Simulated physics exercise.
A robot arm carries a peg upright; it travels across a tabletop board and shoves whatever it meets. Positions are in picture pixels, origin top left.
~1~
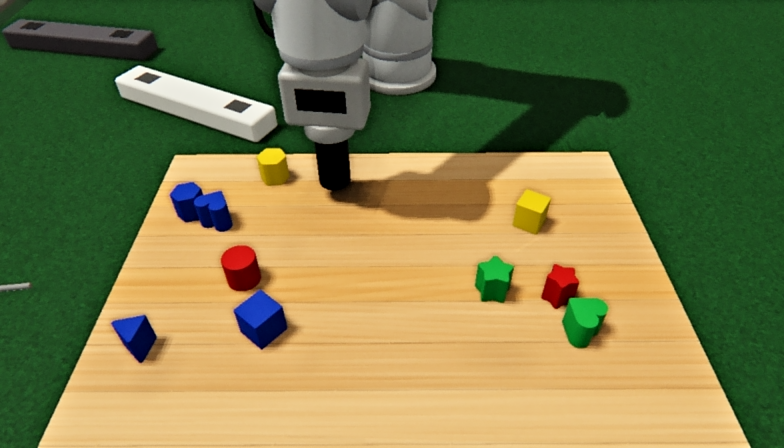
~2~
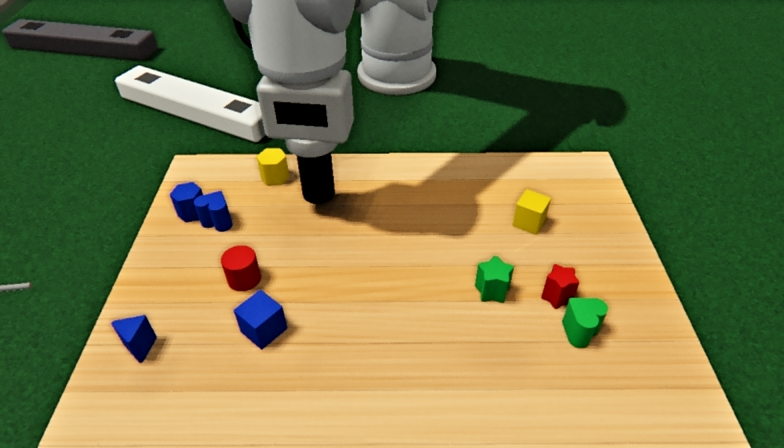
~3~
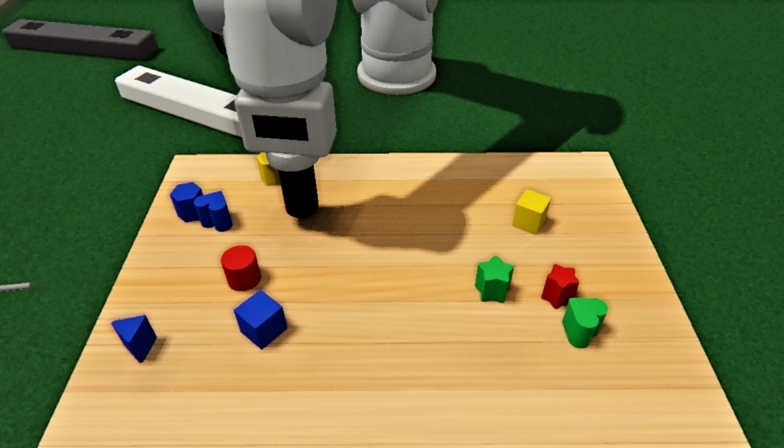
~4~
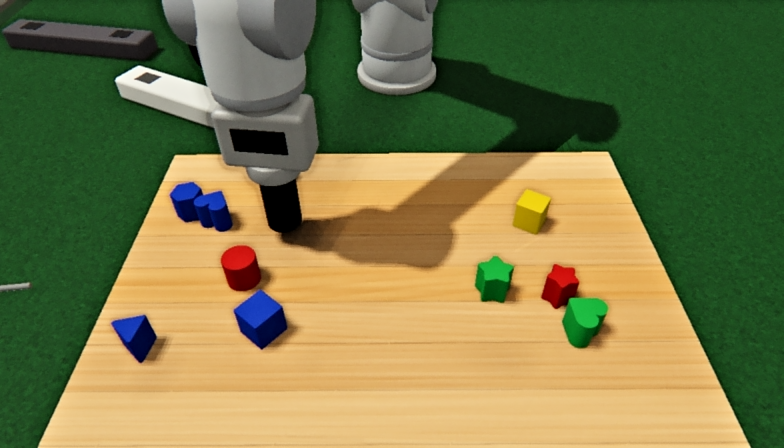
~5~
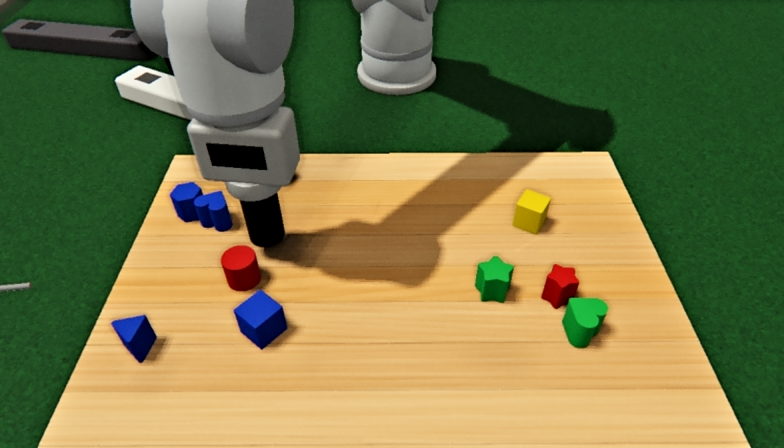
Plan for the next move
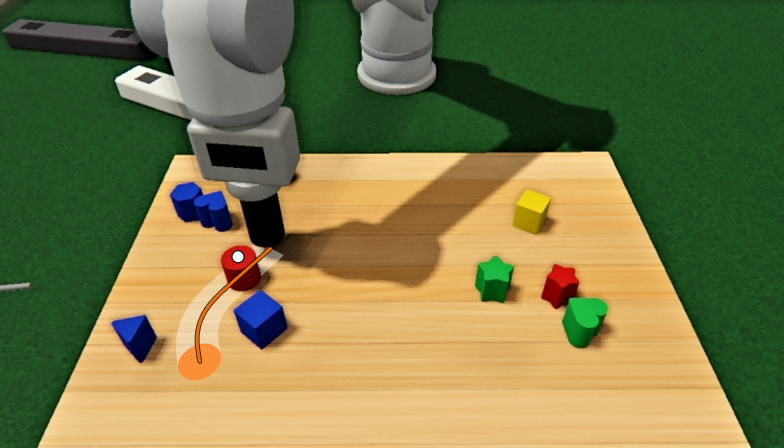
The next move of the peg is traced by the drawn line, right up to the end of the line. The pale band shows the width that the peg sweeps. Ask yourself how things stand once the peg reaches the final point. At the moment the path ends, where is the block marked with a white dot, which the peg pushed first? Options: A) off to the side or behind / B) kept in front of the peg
B (kept in front of the peg)
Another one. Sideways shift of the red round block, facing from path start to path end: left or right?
Slides left.
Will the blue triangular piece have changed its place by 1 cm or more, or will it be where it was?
The block stays on its spot.
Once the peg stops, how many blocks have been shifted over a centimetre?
I'd say just one block gets shifted by more than about 1 cm.
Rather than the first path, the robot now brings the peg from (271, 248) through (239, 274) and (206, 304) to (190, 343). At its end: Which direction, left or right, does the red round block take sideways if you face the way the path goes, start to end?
Picture yourself facing from the start of the path to its end: The red round block moves off to your left.
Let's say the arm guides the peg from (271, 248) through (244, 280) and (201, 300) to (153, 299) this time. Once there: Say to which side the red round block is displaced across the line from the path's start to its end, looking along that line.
It's set to shift left.
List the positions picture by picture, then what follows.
The first picture shows peg's lower end (335, 181); blue triangular piece (128, 326); red round block (238, 257).
The second picture shows peg (319, 194); blocks still.
The third picture shows peg (302, 207); blocks still.
The fourth picture shows peg (285, 221); blocks still.
The fifth picture shows peg (268, 235); blue triangular piece (128, 326); red round block (238, 257).
Drawn move, from (271, 248) through (236, 279) and (203, 316) to (200, 362); the dot is on the red round block.
What follows on the original path. One third of the way, peg (231, 267); red round block (213, 285).
Two thirds of the way, peg (197, 304); red round block (189, 326).
At the end, peg (194, 349); blue triangular piece still; red round block (183, 377).
